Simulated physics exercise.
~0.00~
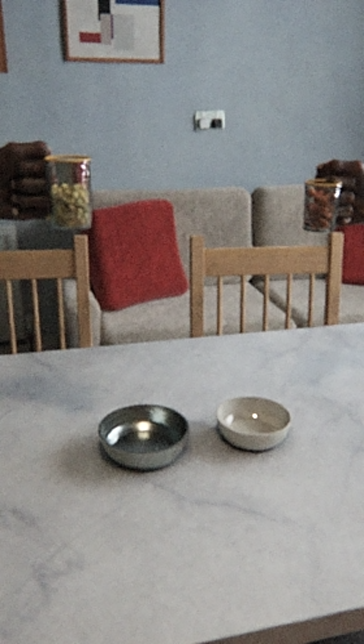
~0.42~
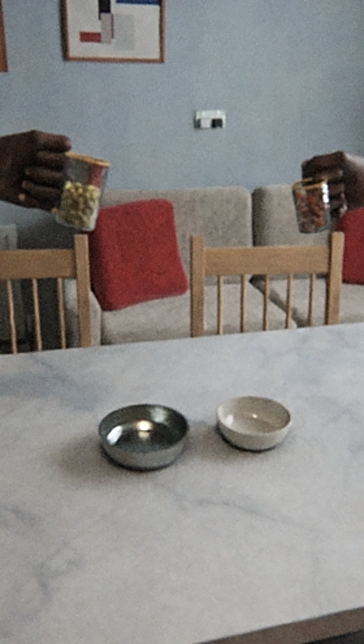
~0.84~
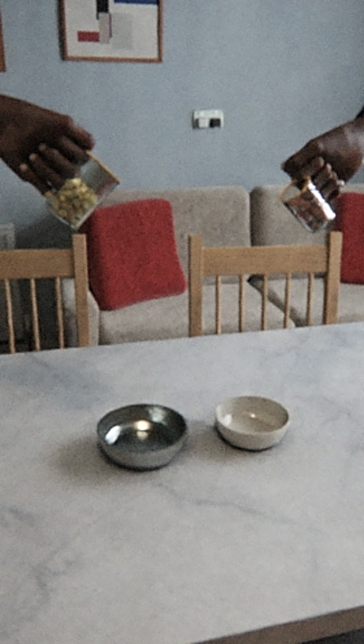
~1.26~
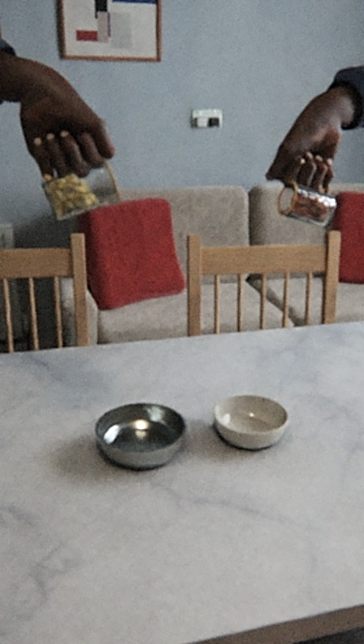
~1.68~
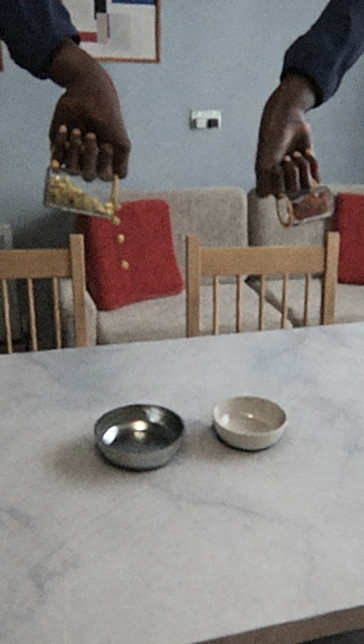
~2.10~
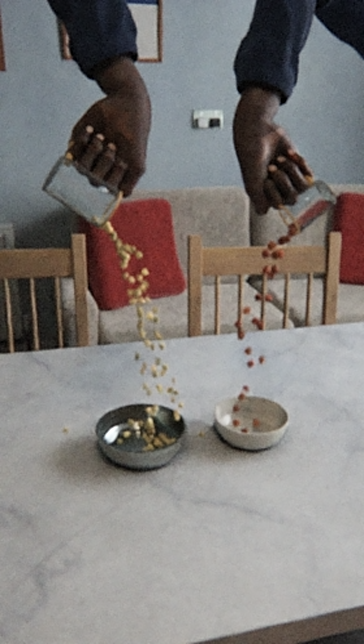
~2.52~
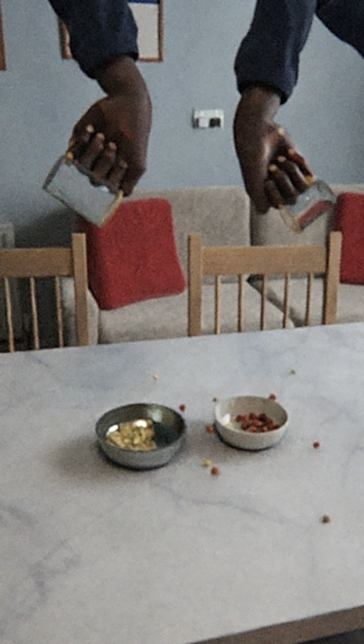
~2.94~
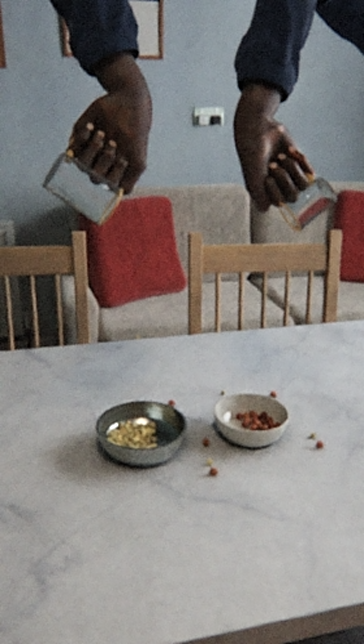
We see two hands tilt glass cups of small yellowish and reddish pieces high above a dark dish and a pale dish, pouring both out until the cups are upside down; most pieces land in the dishes, while several end up scattered on the marbled table.
